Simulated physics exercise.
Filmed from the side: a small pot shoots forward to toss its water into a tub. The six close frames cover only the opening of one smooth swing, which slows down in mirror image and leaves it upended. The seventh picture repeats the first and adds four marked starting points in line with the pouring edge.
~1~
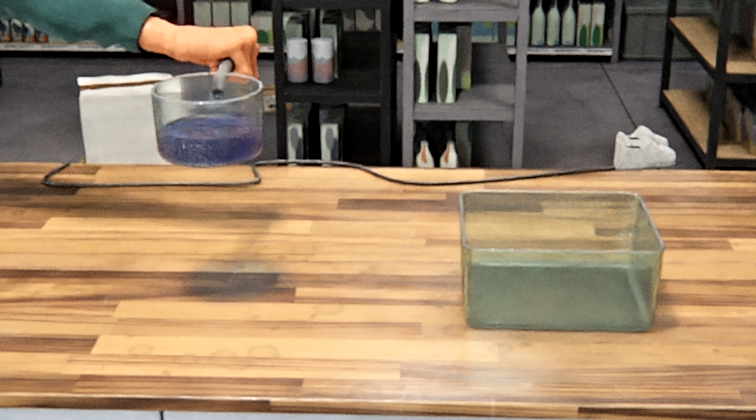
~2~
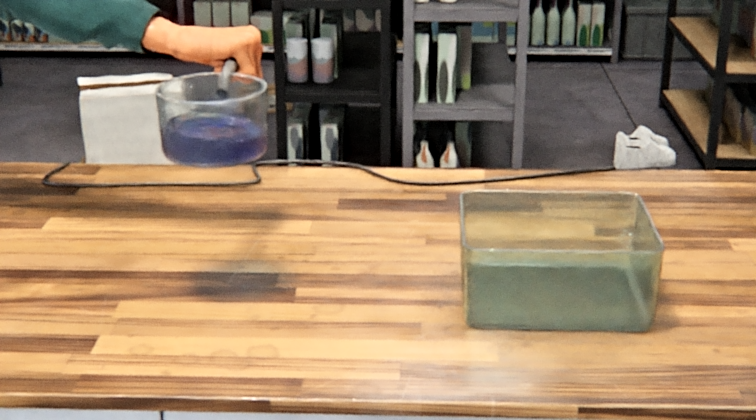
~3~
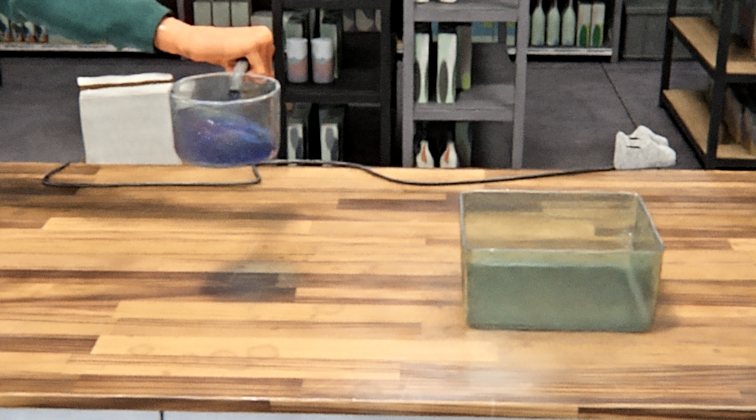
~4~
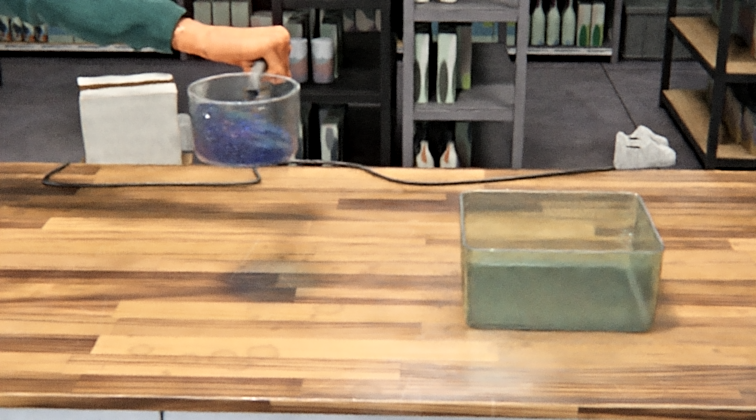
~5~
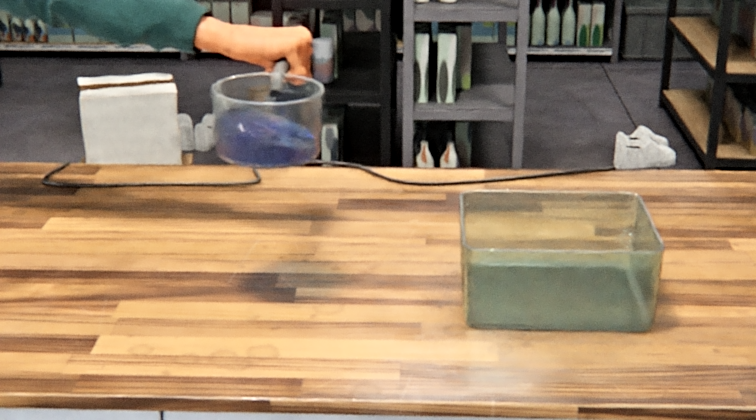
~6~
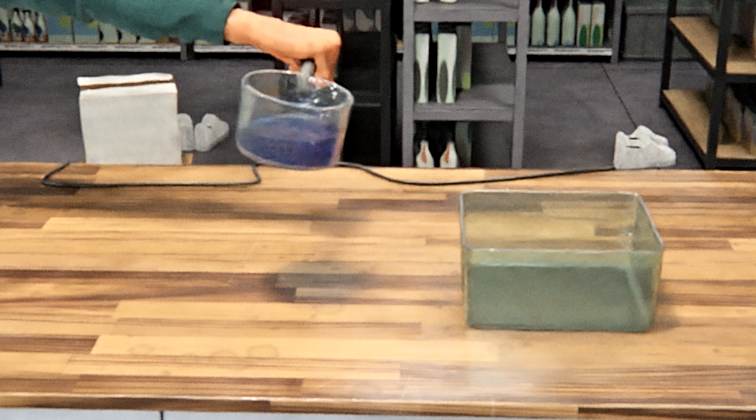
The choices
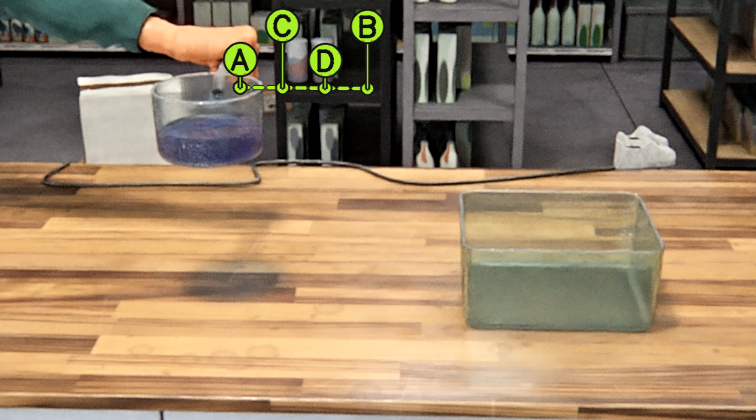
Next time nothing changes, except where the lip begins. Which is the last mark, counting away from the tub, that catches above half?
D will do.
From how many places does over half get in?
Two.
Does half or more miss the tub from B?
No, not at all.
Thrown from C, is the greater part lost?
Yes, it does.
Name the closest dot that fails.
The answer is C.
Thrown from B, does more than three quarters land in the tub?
Yes, it does.
In lime, A at (240, 87); B at (367, 88); C at (282, 87); D at (325, 88).
For dot A, about 0 % lands in the tub, 100 % falls short.
For dot B, about 93 % lands in the tub, 2 % falls short and 5 % goes beside or beyond.
For dot C, about 32 % lands in the tub, 66 % falls short.
For dot D, about 71 % lands in the tub, 24 % falls short and 5 % goes beside or beyond.
